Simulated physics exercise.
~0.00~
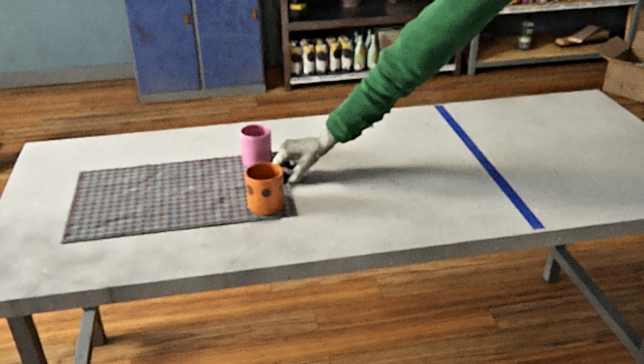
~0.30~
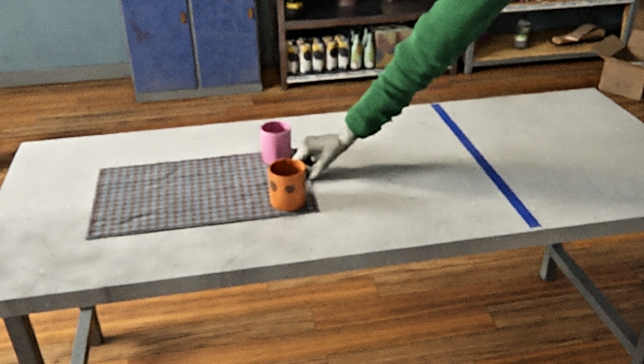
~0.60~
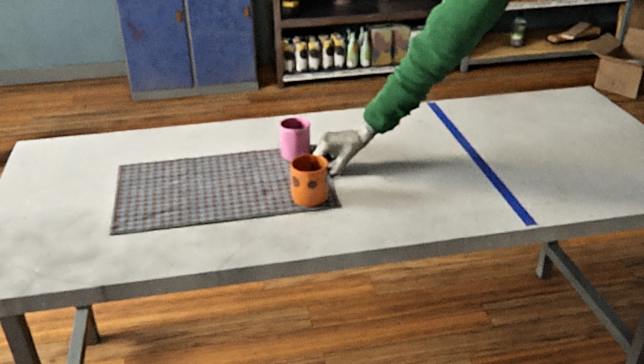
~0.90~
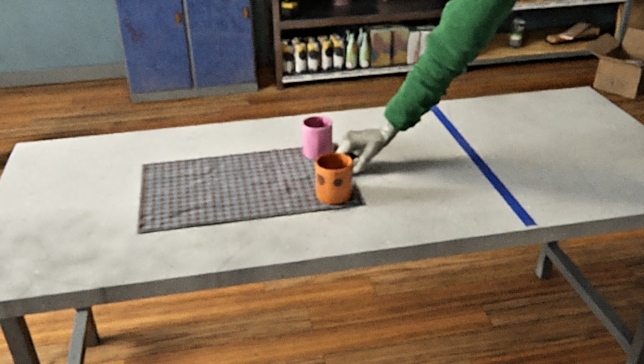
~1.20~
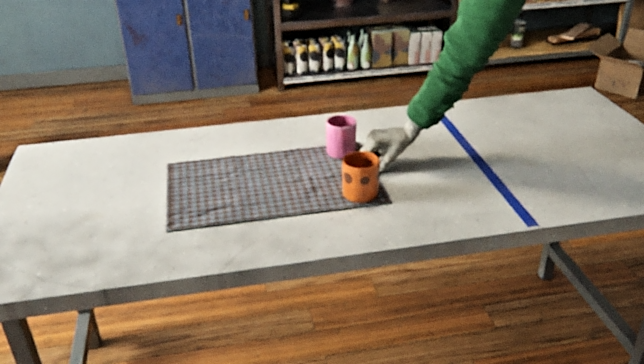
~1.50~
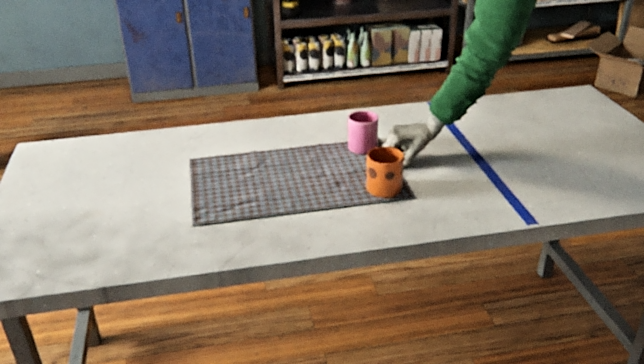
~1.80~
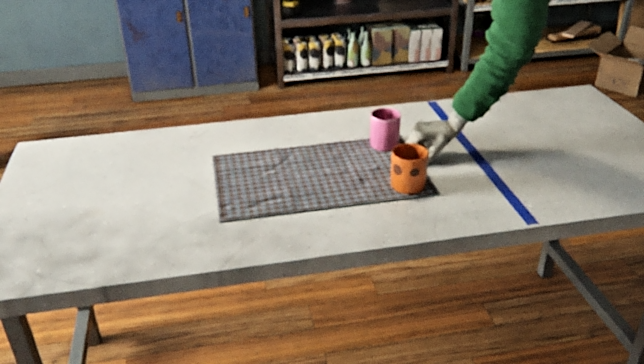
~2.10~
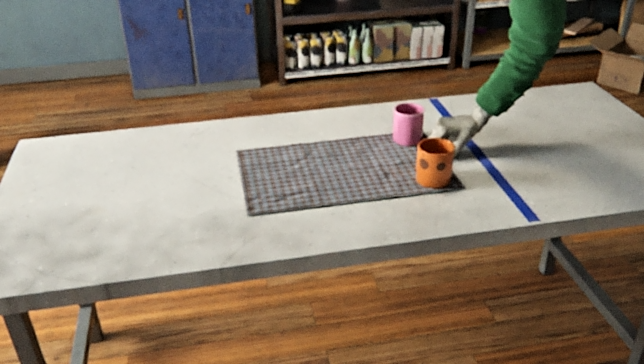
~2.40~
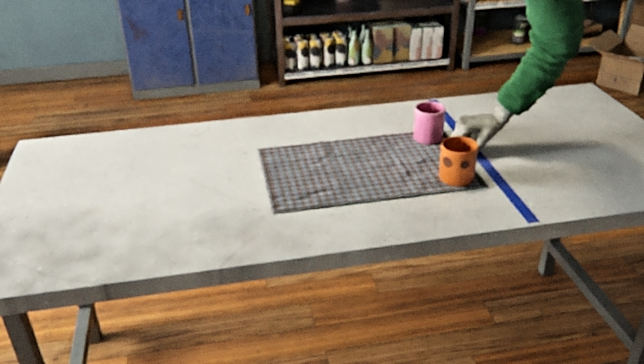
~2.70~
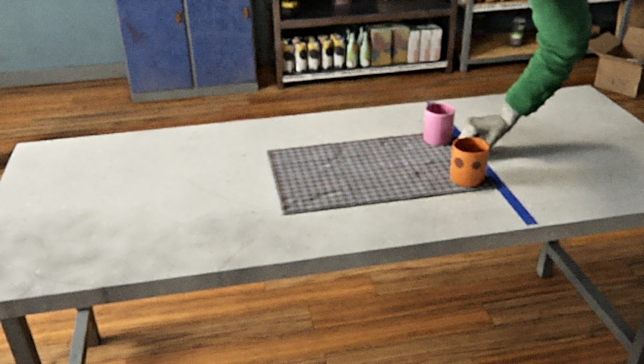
A checked, grey-brown cloth carrying an orange mug and a pink mug slides across a pale workbench in a workshop, seen from slightly above and in front by a gently swaying camera. The orange mug, marked with dark spots, stands nearer the viewer at the cloth's right end, with the pink one just behind it. A gloved hand in a green sleeve draws the cloth steadily rightward toward a blue tape line, past shelves and blue cabinets behind. The hand stops with the hem at the tape, and both mugs remain upright on the cloth.
